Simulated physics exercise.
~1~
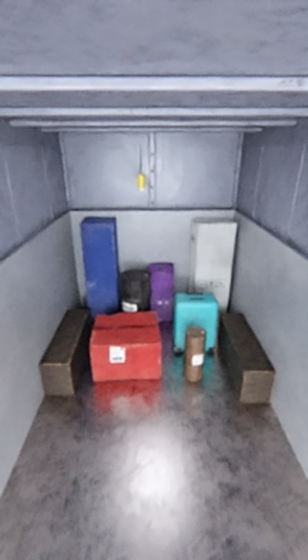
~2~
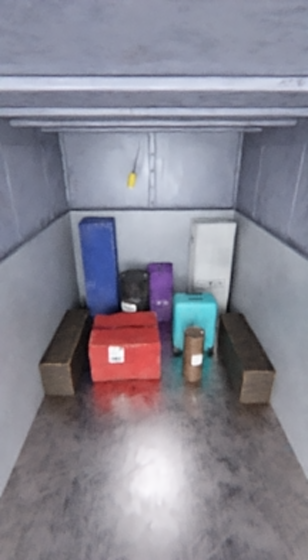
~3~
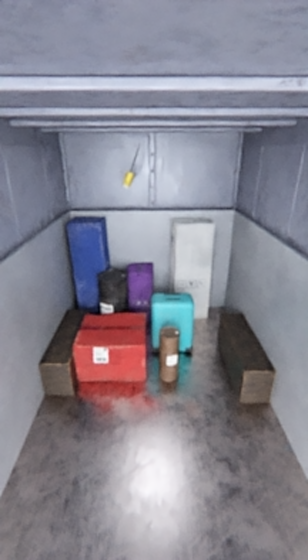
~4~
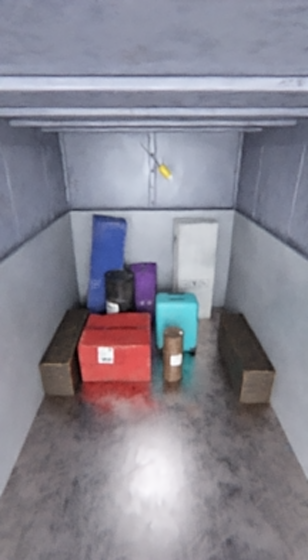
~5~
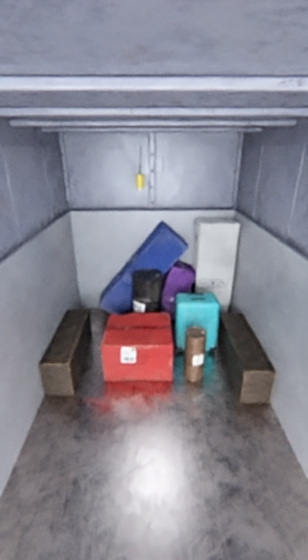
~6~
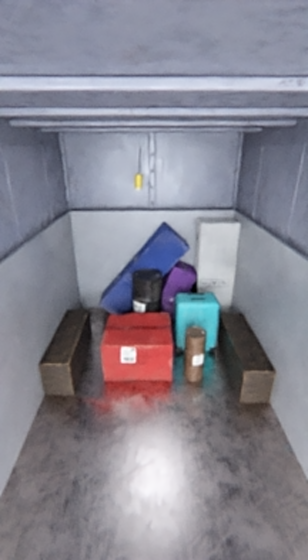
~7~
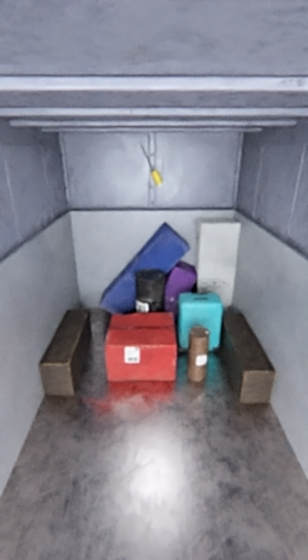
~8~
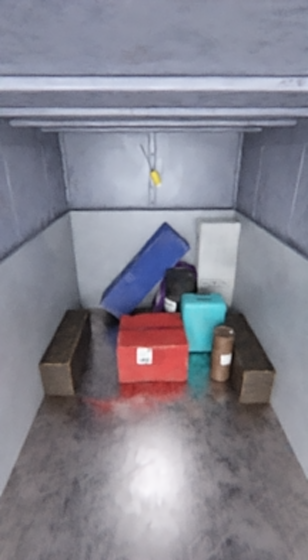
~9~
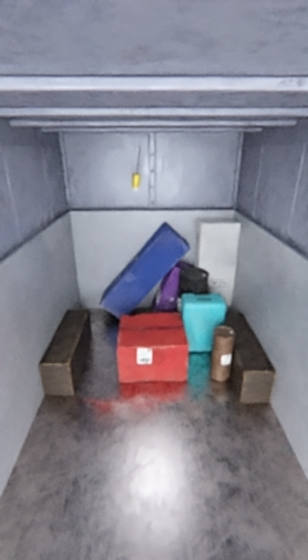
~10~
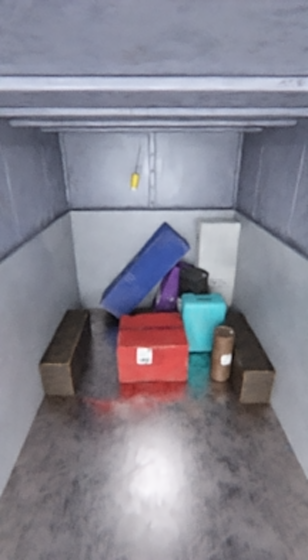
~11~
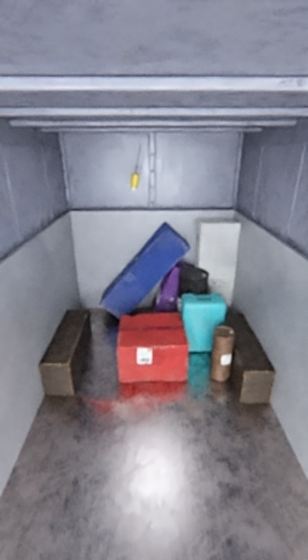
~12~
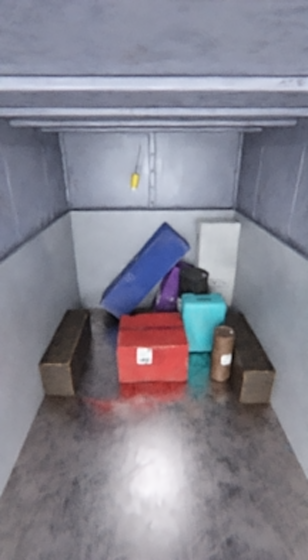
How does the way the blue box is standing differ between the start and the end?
At the start the blue box stands upright near the back wall. By the end it is leaning steeply over to the right.
